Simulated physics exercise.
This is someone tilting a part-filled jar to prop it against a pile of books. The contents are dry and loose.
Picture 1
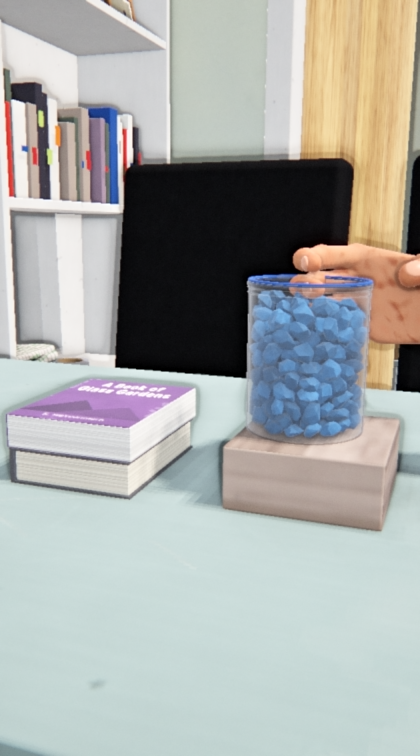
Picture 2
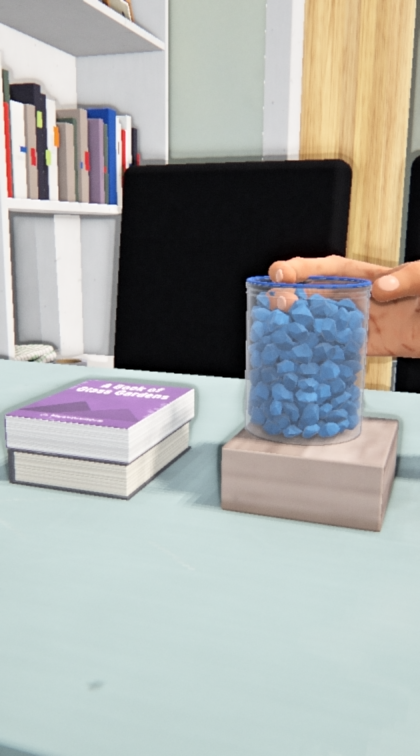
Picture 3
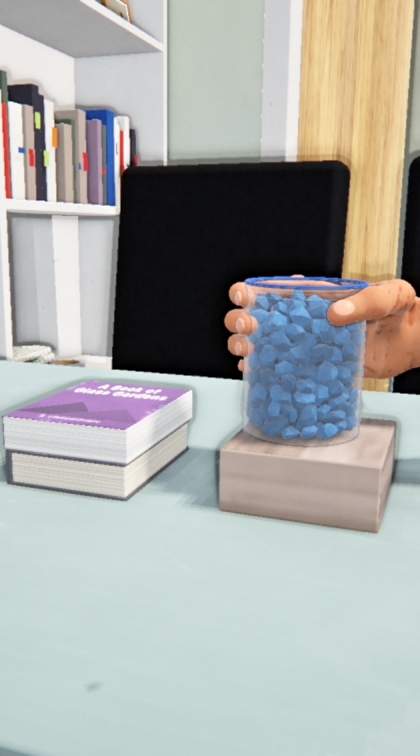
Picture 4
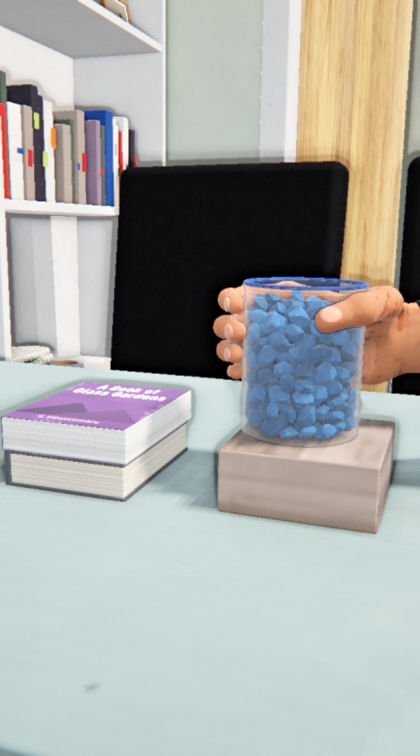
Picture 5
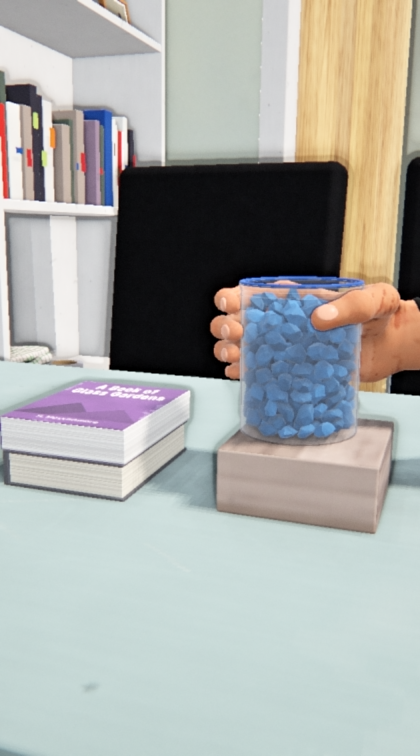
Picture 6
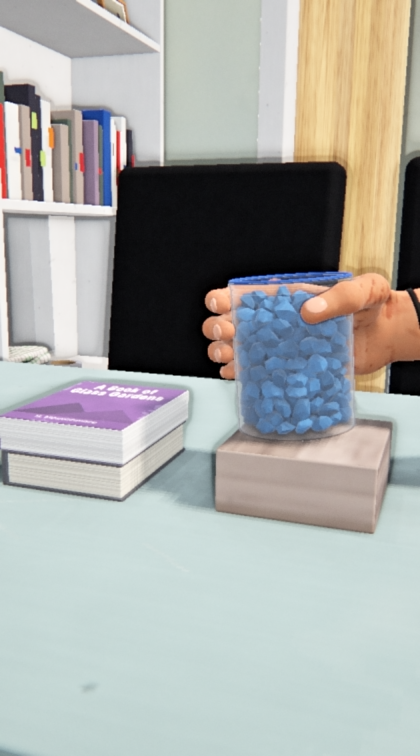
A hand reaches in, grips a jar of blue stones and tilts it slightly left.
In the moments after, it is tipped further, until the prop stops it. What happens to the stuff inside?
Once it rests there, the filling starts tumbling out.
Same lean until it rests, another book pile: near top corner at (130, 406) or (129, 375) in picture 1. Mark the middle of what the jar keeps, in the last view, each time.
First near (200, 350), then near (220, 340).
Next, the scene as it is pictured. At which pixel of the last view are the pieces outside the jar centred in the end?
Roughly at (81, 394).
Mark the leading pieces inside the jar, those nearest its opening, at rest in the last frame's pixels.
Near (107, 385).
Then, 0.53 s later than the last frame, the jar leans 33°; everything is still inside.
Then, 1.09 s later than the last frame, the jar leans 64°; everything is still inside.
Then, 1.76 s later than the last frame, the jar rests on the book pile at 83°; a small part of the aquarium stones out of it.
When it is over, the jar rests on the book pile at 83°; a small part of the aquarium stones out of it.
